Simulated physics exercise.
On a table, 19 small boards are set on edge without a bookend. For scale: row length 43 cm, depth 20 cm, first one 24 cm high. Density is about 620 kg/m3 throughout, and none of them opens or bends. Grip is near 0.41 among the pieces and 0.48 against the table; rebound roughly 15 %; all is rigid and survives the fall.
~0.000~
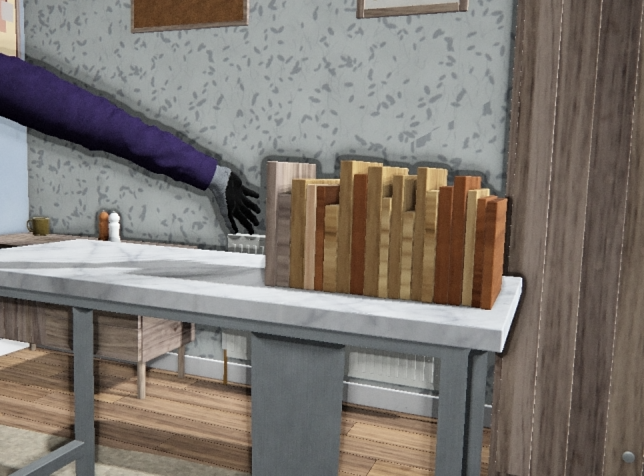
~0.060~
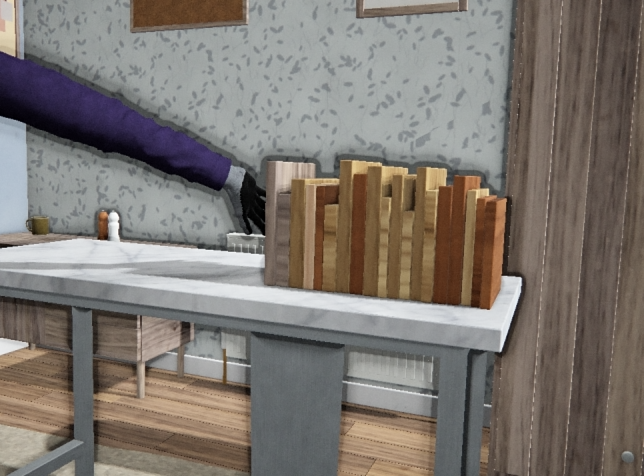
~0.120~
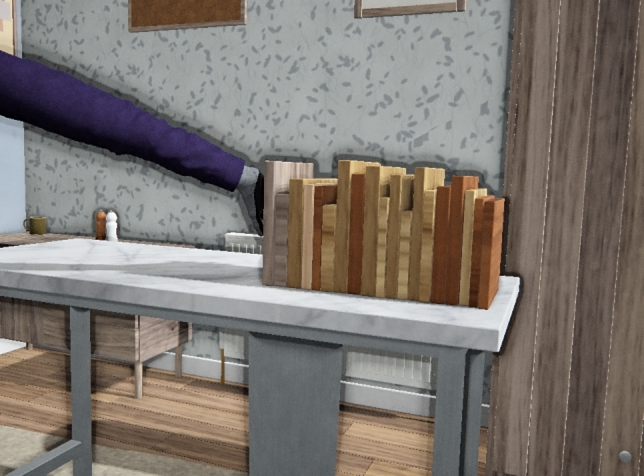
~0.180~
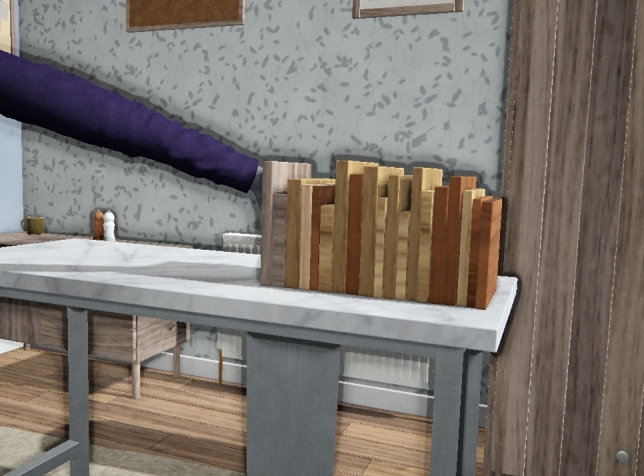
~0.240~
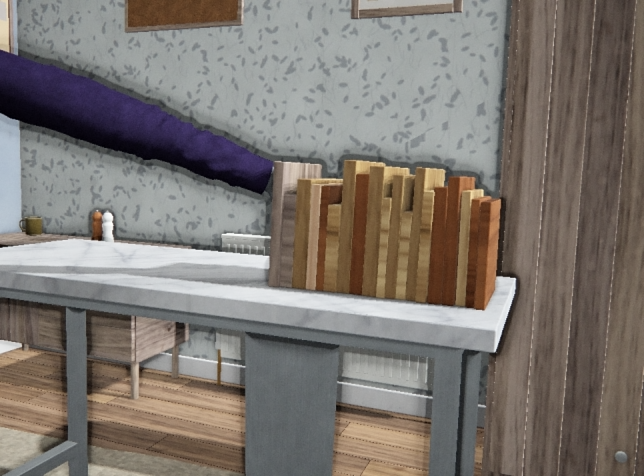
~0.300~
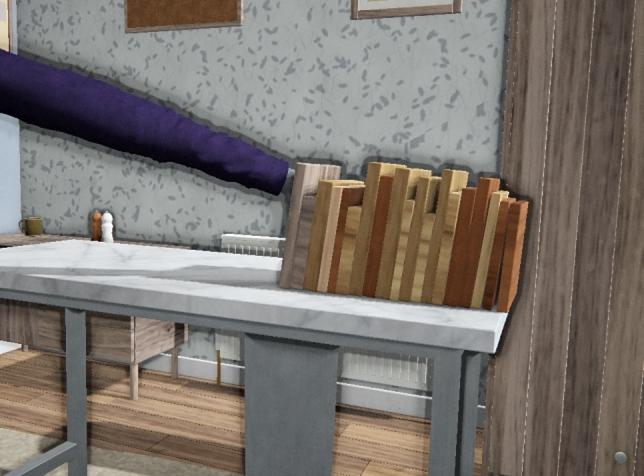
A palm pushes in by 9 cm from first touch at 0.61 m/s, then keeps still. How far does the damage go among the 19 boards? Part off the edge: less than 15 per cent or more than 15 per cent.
The part is upwards of 15 per cent.
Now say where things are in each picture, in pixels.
In the first picture (places mark the middle of the side facing us; the camera pans a little), hand (226, 192) 12 cm from the first; nothing disturbed.
Hand (240, 192) 9 cm from the first, in the second picture.
Hand (253, 193) 49 mm from the first, in the third picture.
Hand 12 mm from the first, in the fourth picture.
Hand 24 mm in; 8 disturbed, none off the edge, in the fifth picture.
Hand 6 cm in; steepest lean 7°, the board at (292, 227); 19 disturbed, none off the edge, in the sixth picture.
After 0.42 s, none of the 19 boards off the edge, 19 disturbed.
After 0.68 s, 5 of the 19 boards off the edge.
At rest (1.2 s), 5 of the 19 boards off the edge. That is 26 per cent.
